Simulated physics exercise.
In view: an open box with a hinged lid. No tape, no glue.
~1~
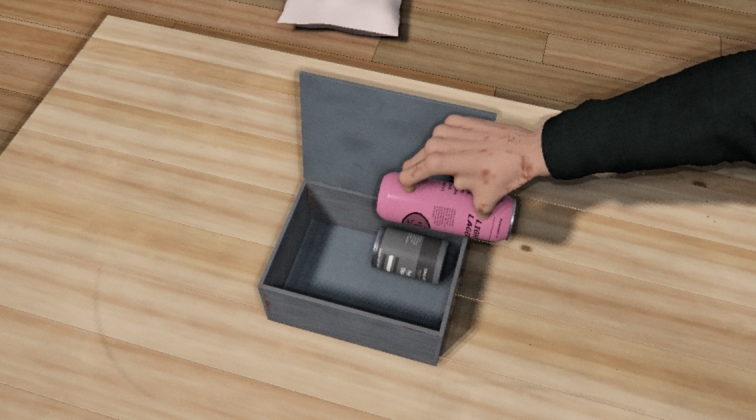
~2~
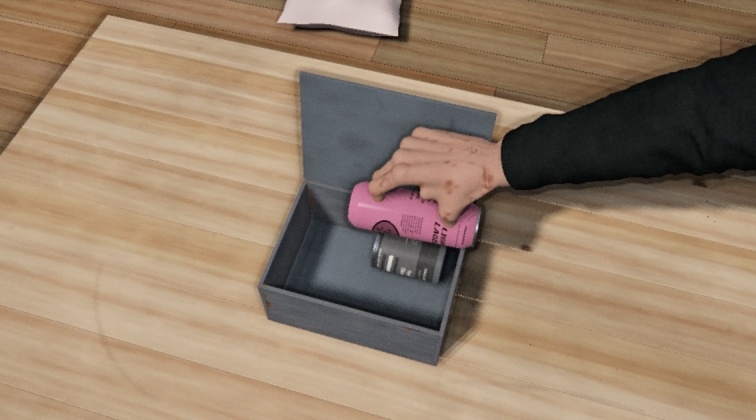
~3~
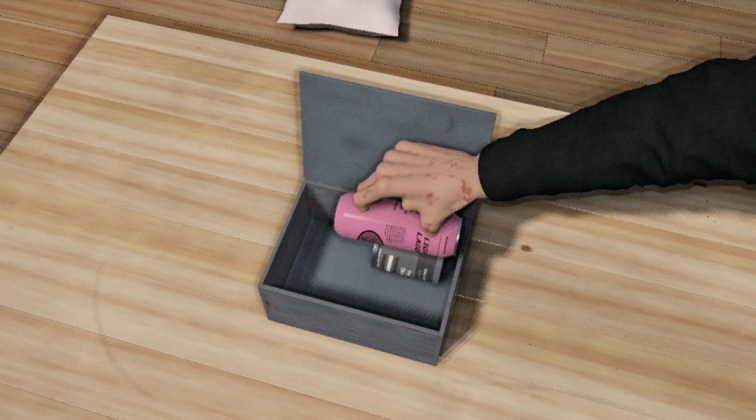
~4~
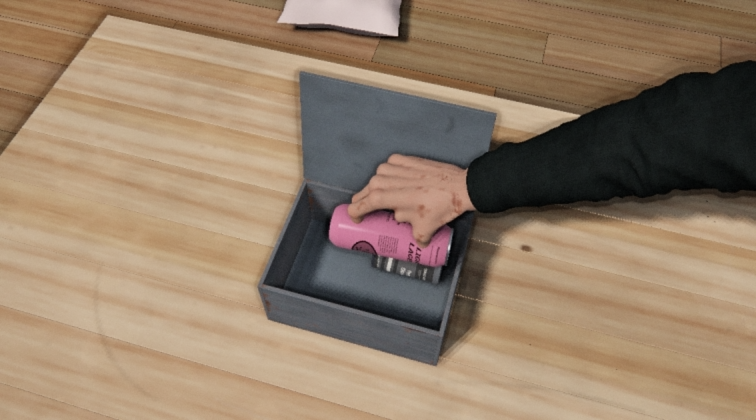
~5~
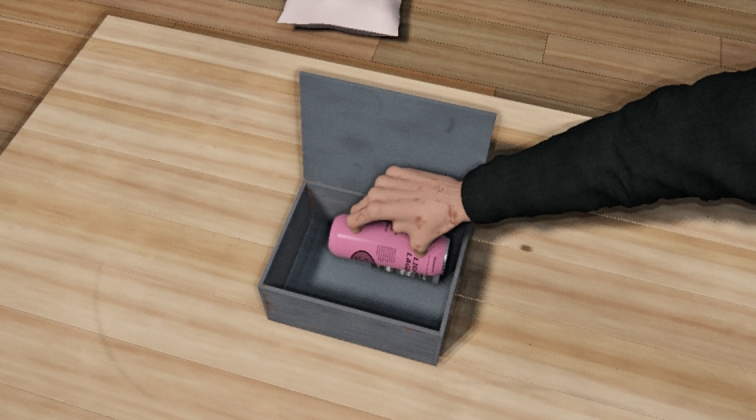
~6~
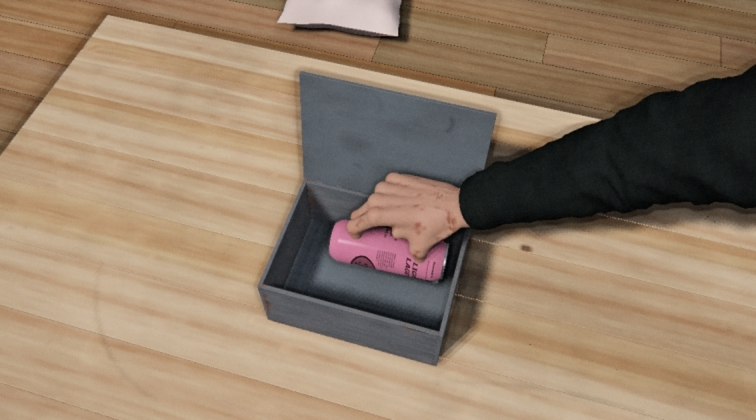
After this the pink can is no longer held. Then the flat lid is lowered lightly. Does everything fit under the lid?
Outcome: The lid sits on the rim.
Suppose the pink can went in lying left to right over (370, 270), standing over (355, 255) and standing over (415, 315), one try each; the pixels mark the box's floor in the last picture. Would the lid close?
In the first case it closes; in the second case it stays ajar; in the third case it stays ajar.
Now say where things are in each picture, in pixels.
The first picture shows coming down; pink can (445, 207); grey tin (410, 255).
The second picture shows coming down; pink can (414, 215); grey tin (410, 255).
The third picture shows coming down; pink can (398, 225).
The fourth picture shows coming down; pink can (391, 235).
The fifth picture shows coming down; pink can (389, 245).
The sixth picture shows in place under the hand; pink can (389, 250).
Then, 1.10 s later than the last frame, lid starting down; pink can moved well along near (376, 315).
Then, 1.90 s later than the last frame, lid 37° above the rim; pink can moved well along near (376, 315).
When it is over, lid shut; moved from the start, pink can; grey tin as before. End places, in pixels of the last picture, pink can near (376, 315).
